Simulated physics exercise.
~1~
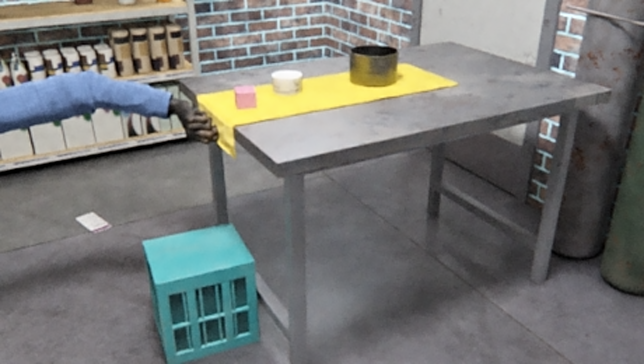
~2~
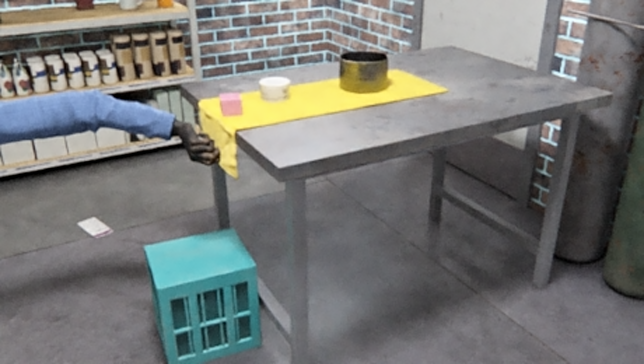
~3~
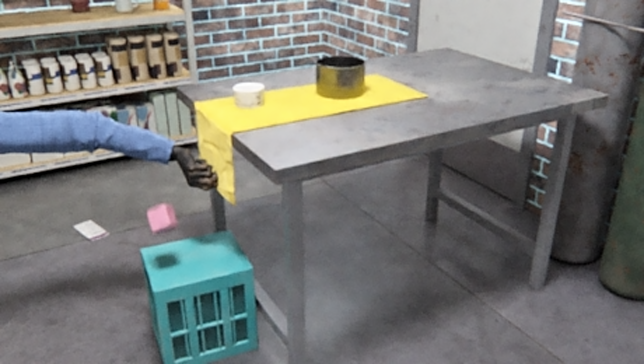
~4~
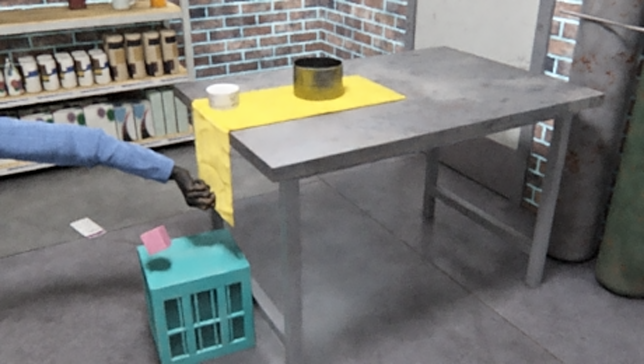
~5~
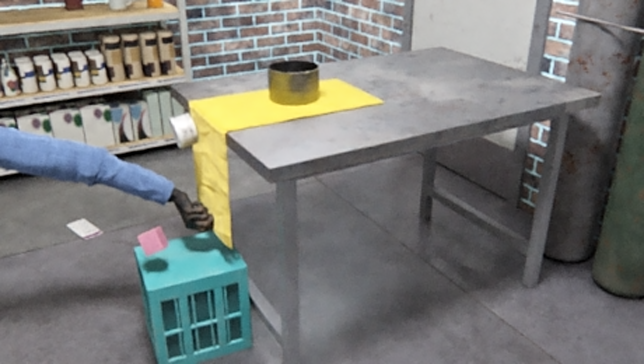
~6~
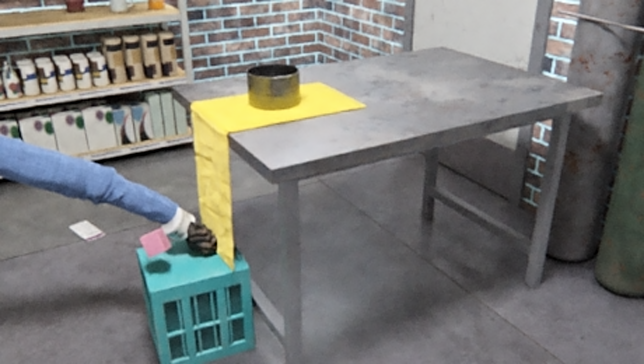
At the start, a gloved hand grips the hanging end of a yellow towel on a gray metal table, with a pink block, a white tub and a dark metal pot resting on it and a turquoise crate below. The hand pulls the cloth downward, drawing all three leftward. The pink block goes over the edge first, tumbling and coming to rest tilted on the crate. The tub then tips off the end and drops to the crate, beside the hand. By the end, the lowered hem reaches the crate, the hand still holds it, and only the pot remains on the table.
